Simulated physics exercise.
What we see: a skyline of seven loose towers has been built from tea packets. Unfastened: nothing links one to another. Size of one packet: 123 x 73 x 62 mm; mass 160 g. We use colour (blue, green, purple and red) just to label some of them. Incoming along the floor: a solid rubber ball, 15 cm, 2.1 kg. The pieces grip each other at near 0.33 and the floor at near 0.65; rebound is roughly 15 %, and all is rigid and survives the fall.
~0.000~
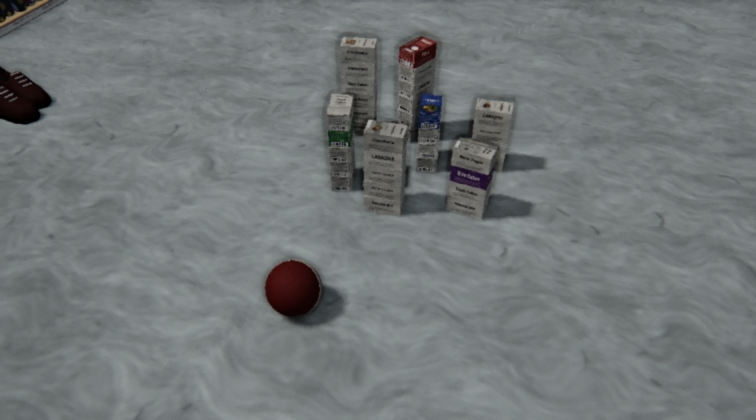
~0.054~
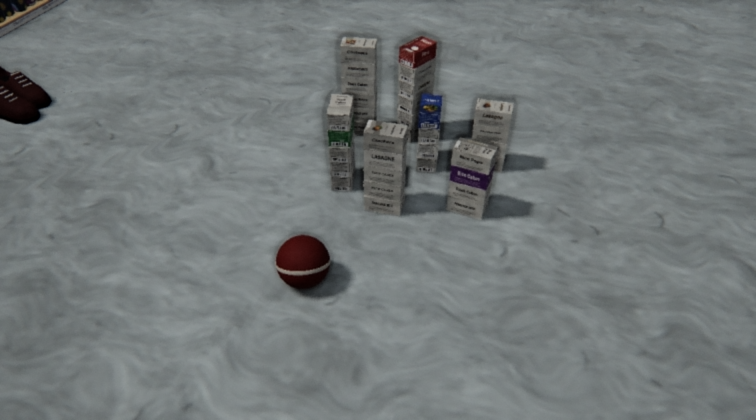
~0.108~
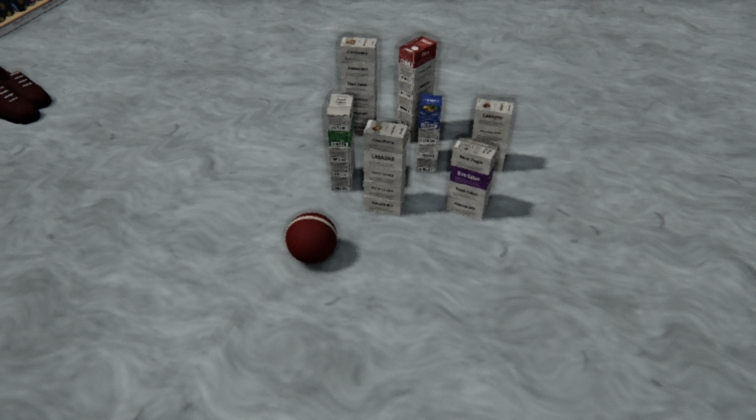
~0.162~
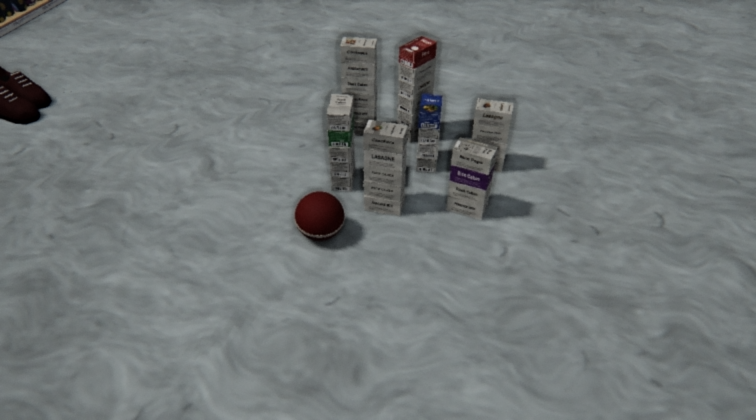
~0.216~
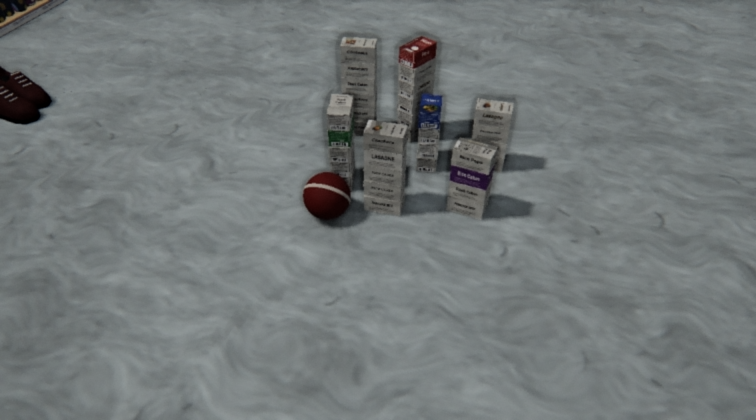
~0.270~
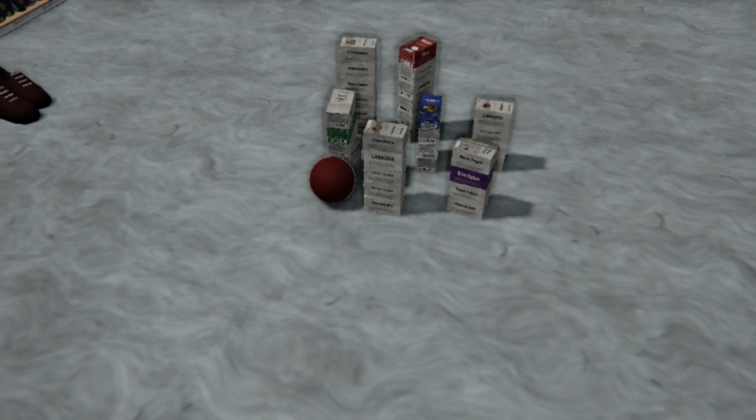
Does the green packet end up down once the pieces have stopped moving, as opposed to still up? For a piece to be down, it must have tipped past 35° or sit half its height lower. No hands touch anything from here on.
Yes.
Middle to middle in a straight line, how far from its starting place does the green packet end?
Start and end are some 20 cm apart.
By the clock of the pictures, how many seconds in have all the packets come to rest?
Around 1.5 s.
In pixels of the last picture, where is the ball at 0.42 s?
Check around pixel (345, 147).
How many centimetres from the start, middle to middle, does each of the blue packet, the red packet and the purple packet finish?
Start to finish, close to blue 0, red 0, purple 0 centimetres.
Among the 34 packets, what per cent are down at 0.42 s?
10 per cent at that moment.
By 0.42 s, ball still moving; 3 of the 34 packets down; green packet tilted 37°, 40 mm lower.
By 0.58 s, ball still moving; 5 of the 34 packets down; green packet on its side.
By 0.94 s, ball still moving; 7 of the 34 packets down; green packet on its side.
When it is over (1.7 s), ball rolling away; 7 of the 34 packets down; green packet on its side; blue packet unmoved; purple packet unmoved. In pixels of the last frame, middles, green packet near (362, 164), blue packet near (431, 112).
